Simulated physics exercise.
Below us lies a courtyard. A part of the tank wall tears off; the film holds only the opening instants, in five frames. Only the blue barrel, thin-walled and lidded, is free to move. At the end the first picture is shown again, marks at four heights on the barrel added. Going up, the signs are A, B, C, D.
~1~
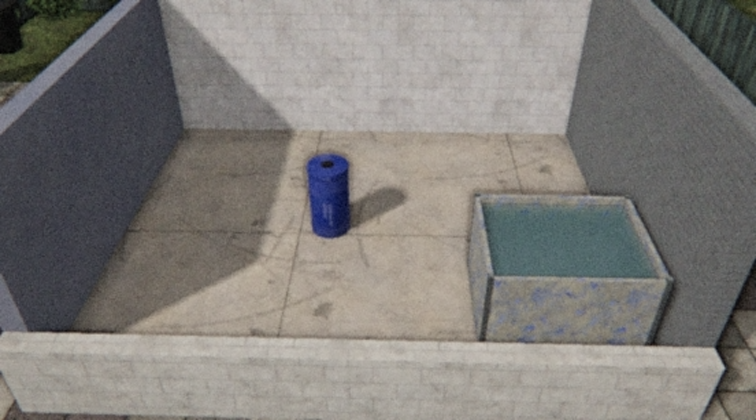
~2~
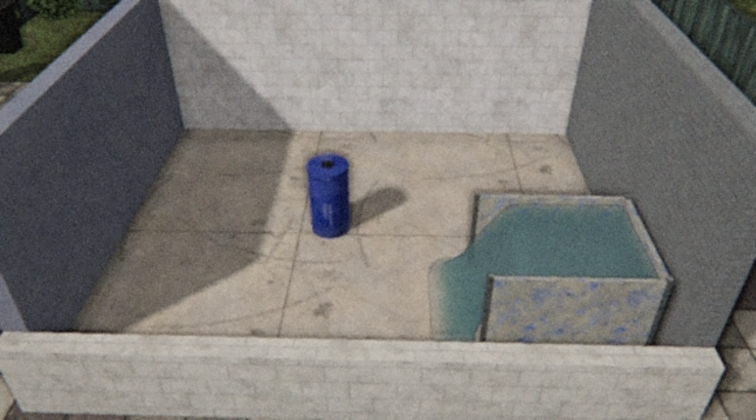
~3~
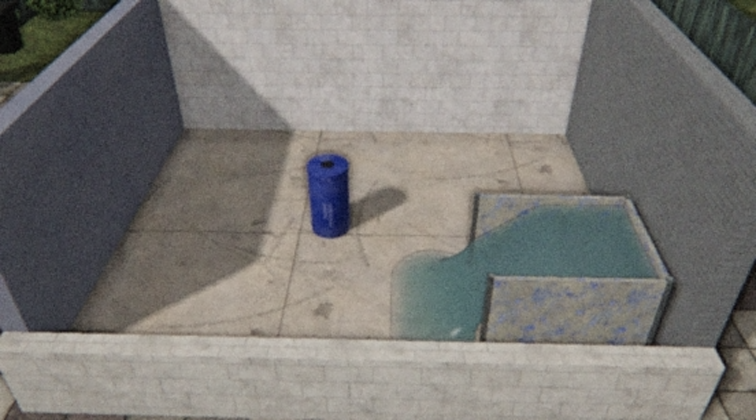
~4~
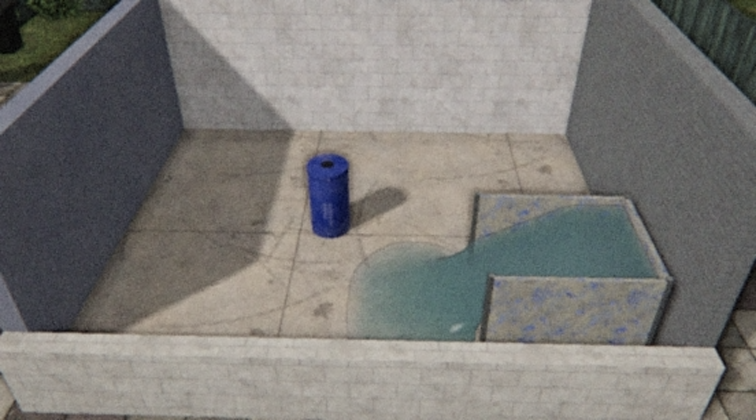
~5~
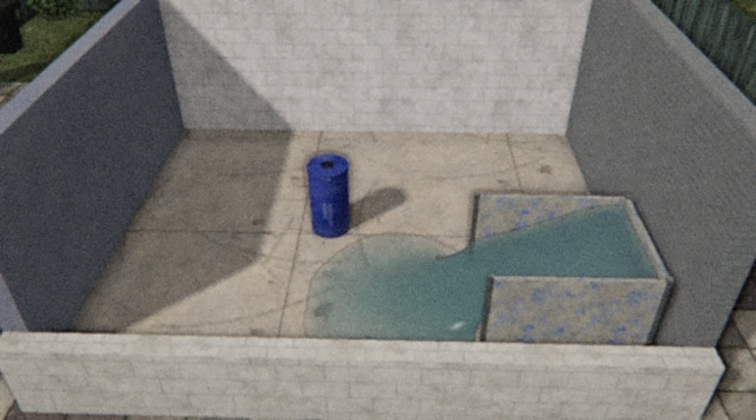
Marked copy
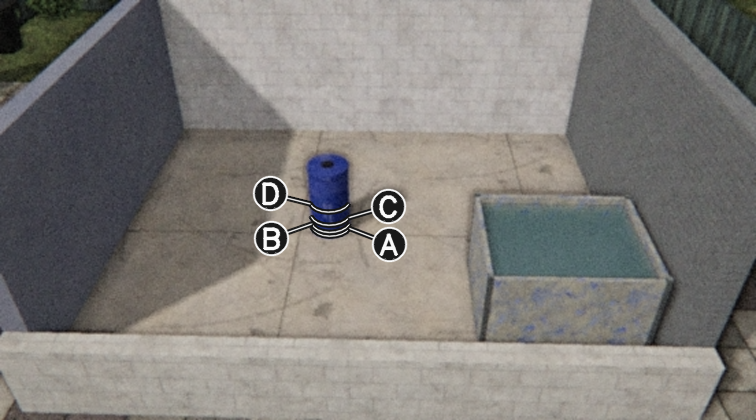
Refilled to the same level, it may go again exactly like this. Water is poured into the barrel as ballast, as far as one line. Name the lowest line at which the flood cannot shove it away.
I would pick level D.
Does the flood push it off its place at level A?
Yes.
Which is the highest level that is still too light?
Level C.
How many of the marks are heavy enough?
One of the four.
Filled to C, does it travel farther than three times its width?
No, it does not.
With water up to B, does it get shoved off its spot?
Yes, it does.
On the marked copy, A at (329, 236); B at (329, 232); C at (328, 225); D at (328, 212); from the bottom up A, B, C, D.
For level A, it is pushed about 6 times its own width away.
For level B, it is pushed about 4 times its own width away.
For level C, it is pushed about its own width away.
For level D, it does not move.
